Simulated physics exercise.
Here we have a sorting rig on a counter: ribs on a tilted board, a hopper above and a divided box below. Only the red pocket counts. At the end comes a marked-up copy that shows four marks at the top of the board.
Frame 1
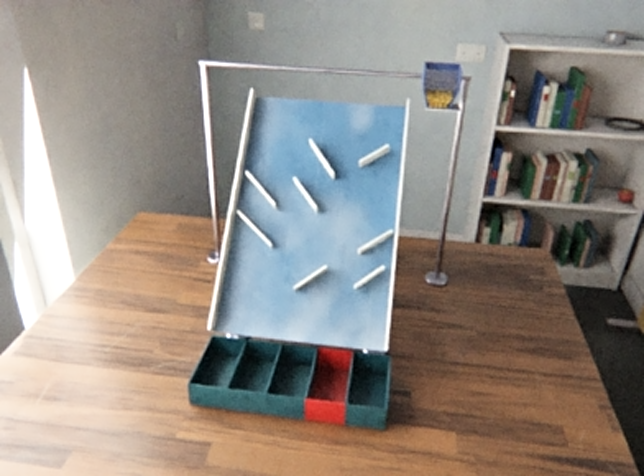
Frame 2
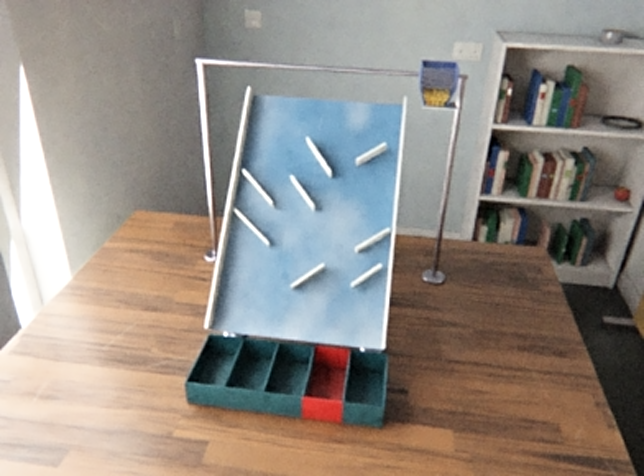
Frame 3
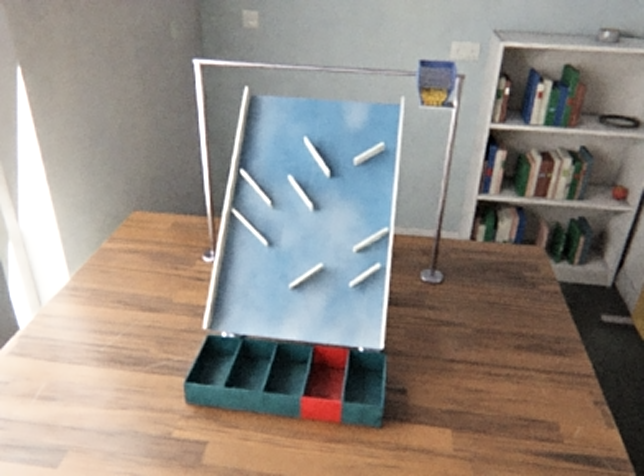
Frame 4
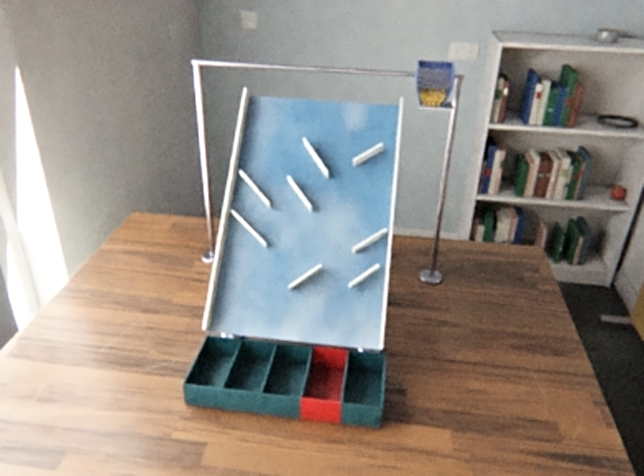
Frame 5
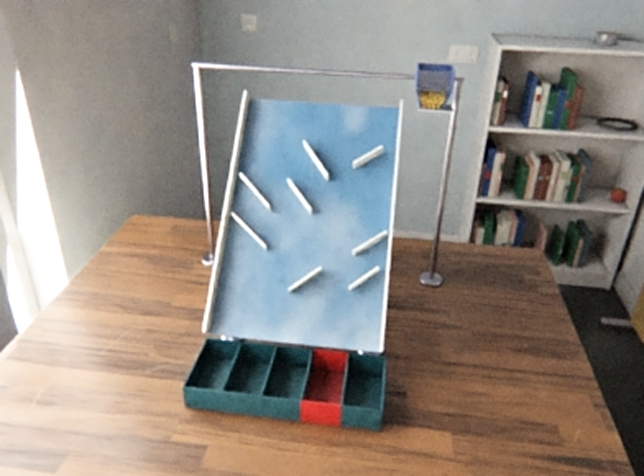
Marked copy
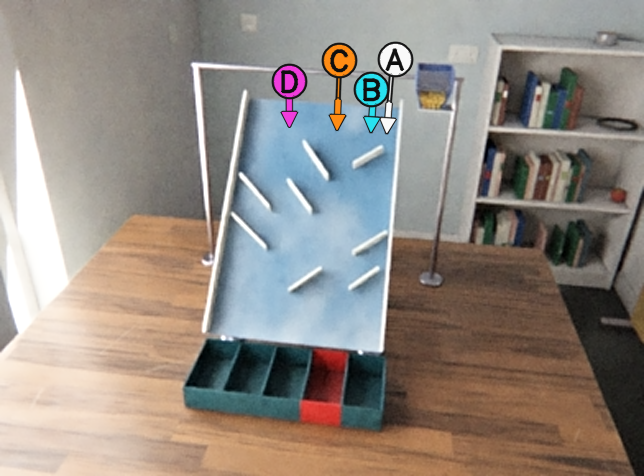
The clip opens on a tilted blue board with pale ribs, standing on a wooden surface above a divided green box with one red pocket, a small hopper of yellow pieces at upper right. The view shifts very slightly, then settles, while nothing on the rig visibly moves.
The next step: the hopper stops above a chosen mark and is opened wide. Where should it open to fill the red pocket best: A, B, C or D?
It is C.
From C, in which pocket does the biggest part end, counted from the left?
It is the fourth one.
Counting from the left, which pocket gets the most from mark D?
The second from the left.
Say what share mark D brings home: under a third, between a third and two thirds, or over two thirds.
Mark D gives under a third.
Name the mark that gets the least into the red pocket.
That would be D.
On the marked copy, mark A meets the board at (387, 127); mark B meets the board at (371, 126); mark C meets the board at (337, 124); mark D meets the board at (289, 121).
For mark A, close to a third in the red pocket, close to half in other pockets, a small share held on the board.
For mark B, close to half in the red pocket, close to a third in other pockets, a small share held on the board.
For mark C, the bulk in the red pocket, close to a quarter in other pockets.
For mark D, a small share in the red pocket, the bulk in other pockets, only a few outside the box.
